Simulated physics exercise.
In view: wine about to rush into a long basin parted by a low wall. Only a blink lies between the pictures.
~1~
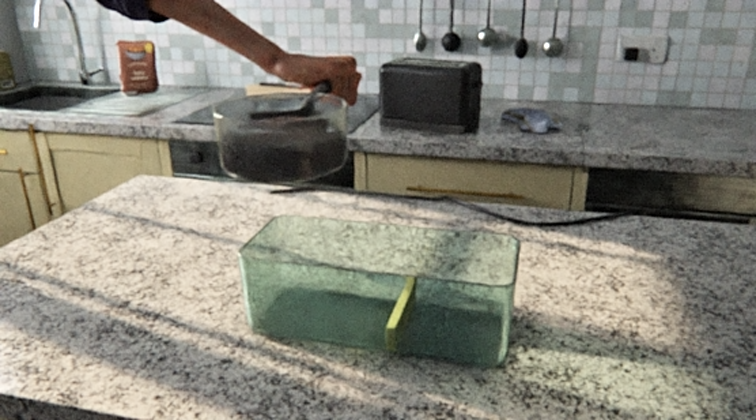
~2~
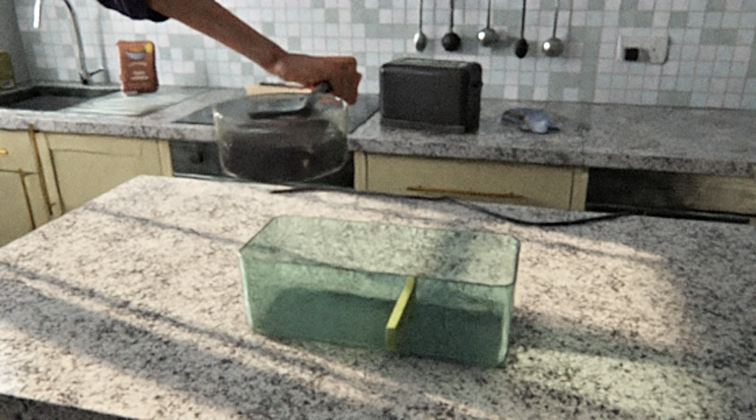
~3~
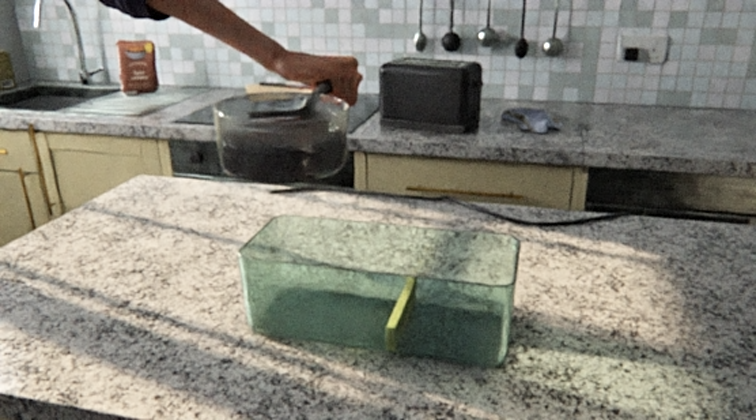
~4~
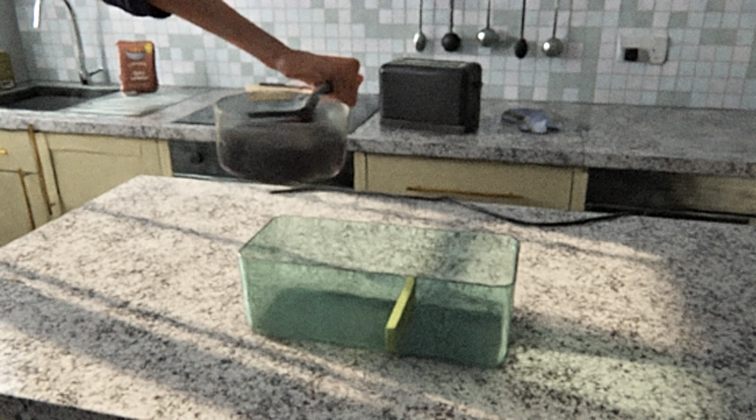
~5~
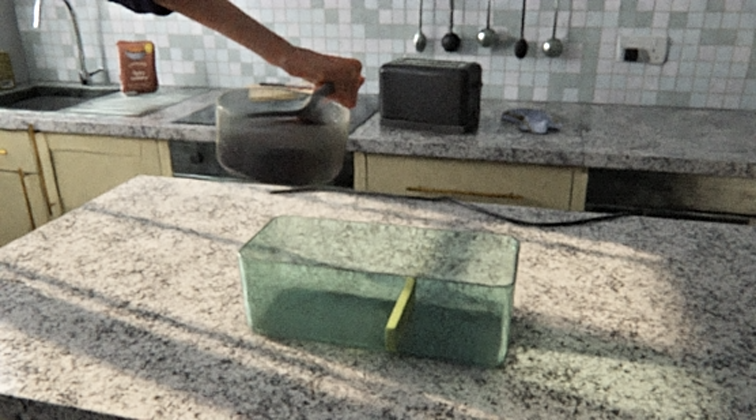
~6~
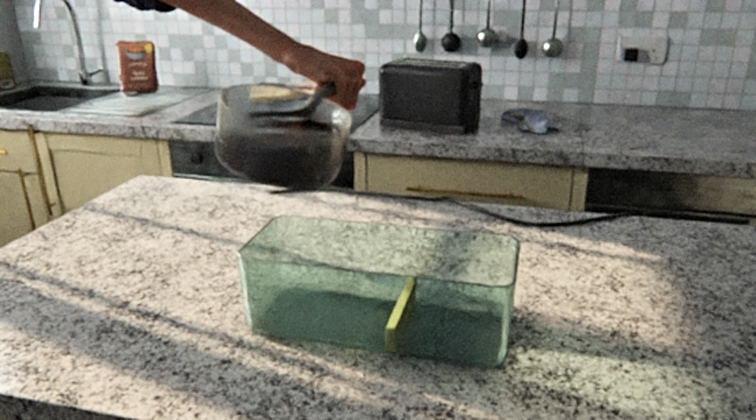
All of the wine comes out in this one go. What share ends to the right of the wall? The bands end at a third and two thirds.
In the end under a third is right of the wall.
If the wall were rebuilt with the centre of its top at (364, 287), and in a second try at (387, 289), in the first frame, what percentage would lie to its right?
The first gives 75 %, the second 45 %.
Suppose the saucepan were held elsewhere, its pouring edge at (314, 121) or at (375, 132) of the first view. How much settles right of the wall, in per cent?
The first gives 15 %, the second 55 %.
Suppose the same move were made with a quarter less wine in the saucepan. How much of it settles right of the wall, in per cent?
Close to 10 per cent.
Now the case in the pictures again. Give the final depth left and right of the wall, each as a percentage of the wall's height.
The left part 70 per cent, the right part 30.
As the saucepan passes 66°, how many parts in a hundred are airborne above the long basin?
Close to 30 per cent.
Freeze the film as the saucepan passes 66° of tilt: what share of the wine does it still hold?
Roughly 60 in a hundred.
A moment on, the saucepan is tipped part way and 62 per cent is still to pour, 6 is left of the wall and 0 right of it.
Next, the saucepan is tipped on its side and 18 per cent is still to pour, 46 is left of the wall and 23 right of it.
Then the saucepan is tipped on its side and 4 per cent is still to pour, 68 is left of the wall and 24 right of it.
Later the saucepan is tipped on its side and 1 per cent is still to pour, 73 is left of the wall and 25 right of it.
In the end 74 per cent lies left of the wall, 25 right of it and 1 outside.
